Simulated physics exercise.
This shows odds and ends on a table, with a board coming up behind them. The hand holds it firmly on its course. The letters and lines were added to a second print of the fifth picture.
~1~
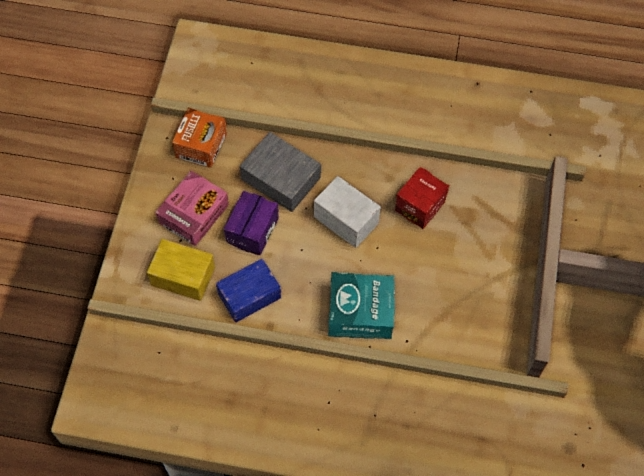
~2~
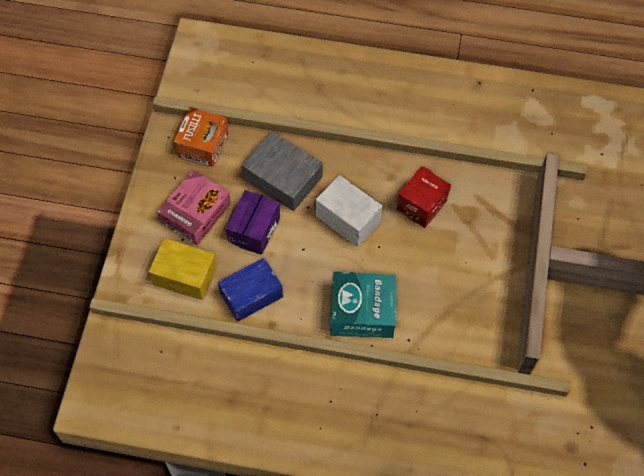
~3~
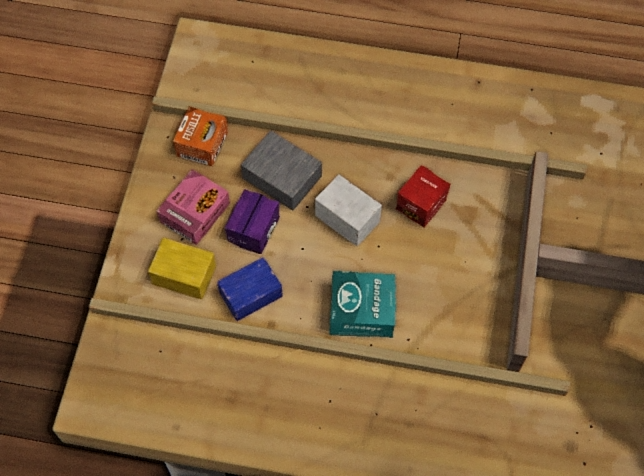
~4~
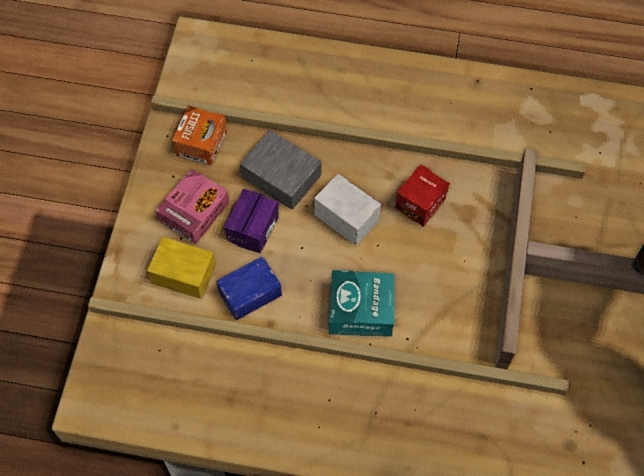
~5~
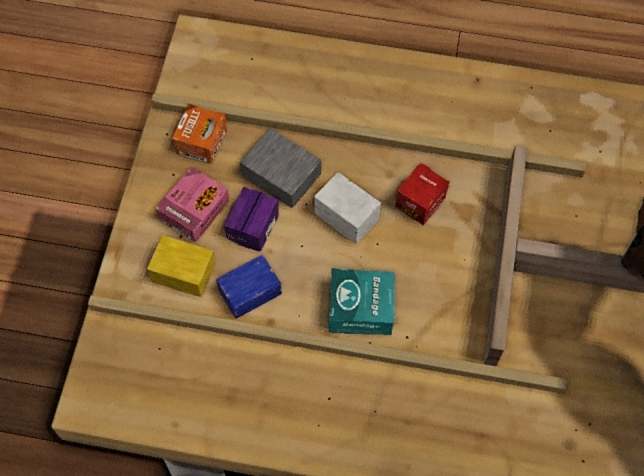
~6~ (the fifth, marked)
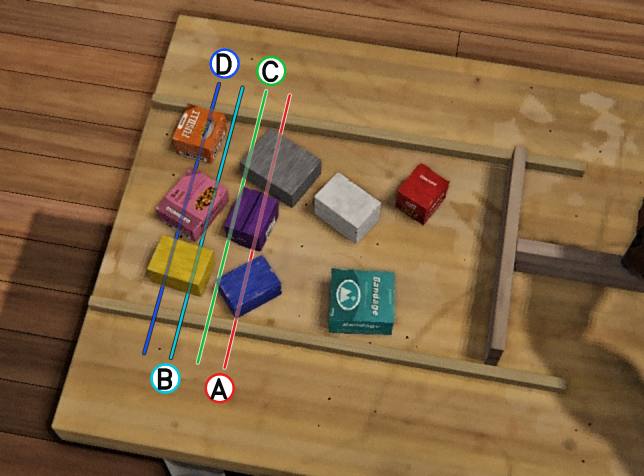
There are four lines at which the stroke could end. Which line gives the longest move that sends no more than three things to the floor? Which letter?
It should halt at B.
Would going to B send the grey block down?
No.
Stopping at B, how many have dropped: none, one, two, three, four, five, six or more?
In all, three.
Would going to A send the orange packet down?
By then, no.
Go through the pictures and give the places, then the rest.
Grey block (281, 172); orange packet (200, 138); board (552, 254), in the first picture.
Board (544, 251); purple box (253, 222), in the second picture.
Board (532, 248); blue block (251, 289), in the third picture.
Board (520, 246); red packet (422, 195), in the fourth picture.
Board (510, 243); grey block (281, 168); orange packet (200, 134); white block (347, 208), in the fifth picture.
On the marked copy, A at (259, 222); B at (209, 214); C at (234, 218); D at (184, 210).
With B. Early on, board (400, 224); turquoise box (348, 299); red packet (381, 187).
Further on, board (293, 207); orange packet (185, 130); yellow block (148, 260).
At the end, board (211, 193); yellow block over the edge; orange packet over the edge; three fallen.
As for the rest, A is within the limit but short; C is within the limit but short; D drops six.
